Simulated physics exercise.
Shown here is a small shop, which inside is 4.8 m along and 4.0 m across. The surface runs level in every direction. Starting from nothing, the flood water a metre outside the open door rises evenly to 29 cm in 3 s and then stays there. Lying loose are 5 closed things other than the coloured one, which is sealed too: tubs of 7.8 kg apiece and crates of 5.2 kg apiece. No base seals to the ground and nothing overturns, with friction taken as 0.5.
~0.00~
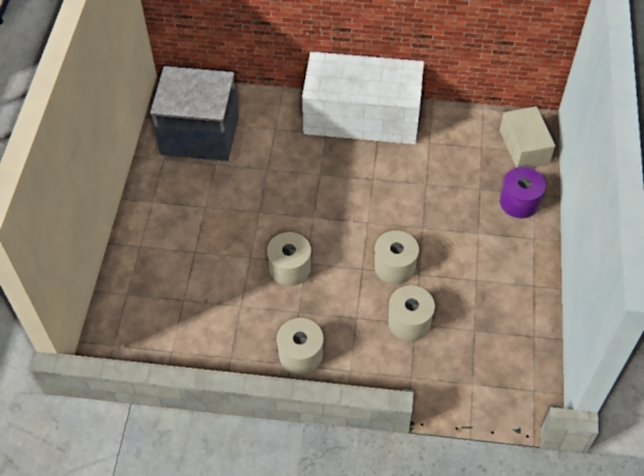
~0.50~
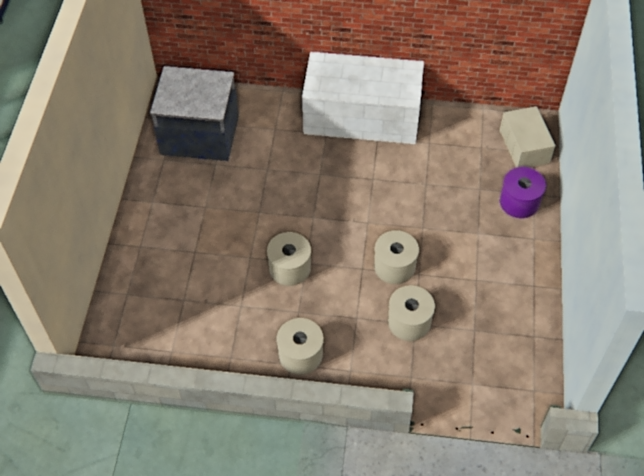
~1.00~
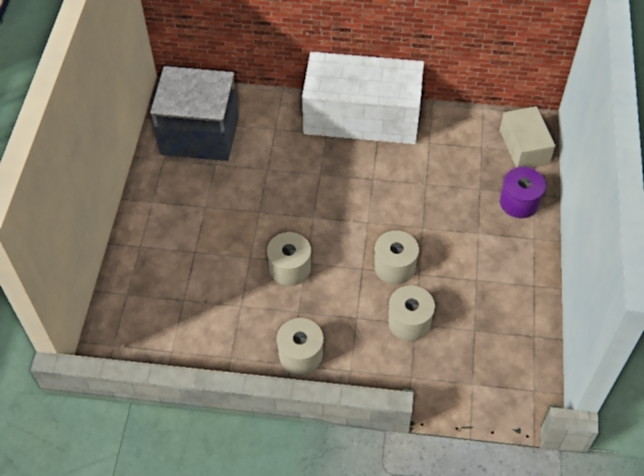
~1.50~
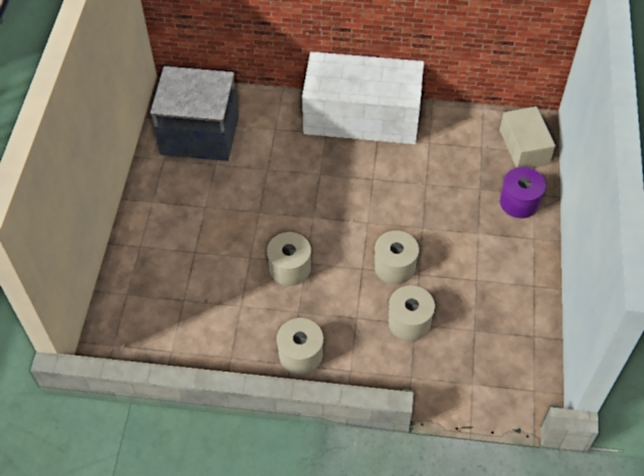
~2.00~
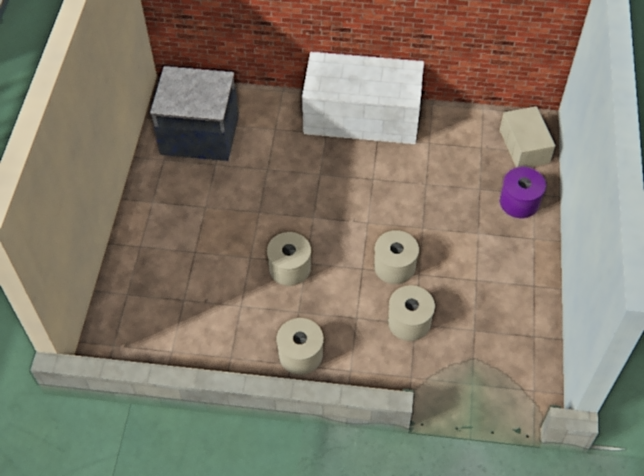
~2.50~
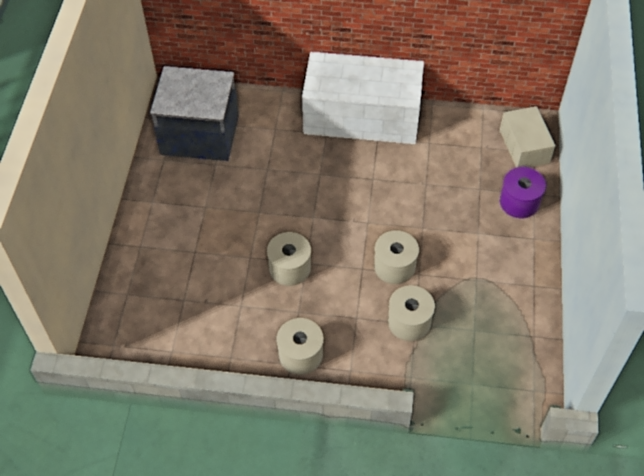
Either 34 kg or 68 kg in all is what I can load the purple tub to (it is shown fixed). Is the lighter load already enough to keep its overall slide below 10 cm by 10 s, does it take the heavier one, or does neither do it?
I reckon only the heavier ballast is ample.
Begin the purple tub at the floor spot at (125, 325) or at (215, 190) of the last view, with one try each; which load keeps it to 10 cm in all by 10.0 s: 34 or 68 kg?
In turn: The lighter mass suffices; the lighter mass suffices.
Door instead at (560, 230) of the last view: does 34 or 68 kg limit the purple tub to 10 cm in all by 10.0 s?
Well, then the greater option is needed.
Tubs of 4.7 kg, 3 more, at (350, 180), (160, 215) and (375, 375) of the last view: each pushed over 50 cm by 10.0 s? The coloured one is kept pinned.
Result, in turn - exceeds it; exceeds it; falls shy.
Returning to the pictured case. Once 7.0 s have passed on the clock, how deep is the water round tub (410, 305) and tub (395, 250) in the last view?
I'd estimate 5 cm for the first and 4 cm for the second.
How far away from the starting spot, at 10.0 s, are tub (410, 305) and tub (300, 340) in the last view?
Shifts: 300 cm / 0 cm.
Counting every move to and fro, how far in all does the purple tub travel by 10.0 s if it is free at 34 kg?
100 cm, roughly.
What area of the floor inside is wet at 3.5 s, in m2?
5.5 m2.
After 3.5 s the purple tub would be 0 cm from its start with 34 kg and 0 cm from its start with 68 kg; 4 cm of water round it then.
After 4.5 s the purple tub would be 9 cm from its start with 34 kg and 0 cm from its start with 68 kg; 12 cm of water round it then.
After 7.0 s the purple tub would be 34 cm from its start with 34 kg and 0 cm from its start with 68 kg; 20 cm of water round it then.
After 10.0 s the purple tub would be 76 cm from its start with 34 kg and 0 cm from its start with 68 kg; 18 cm of water round it then.
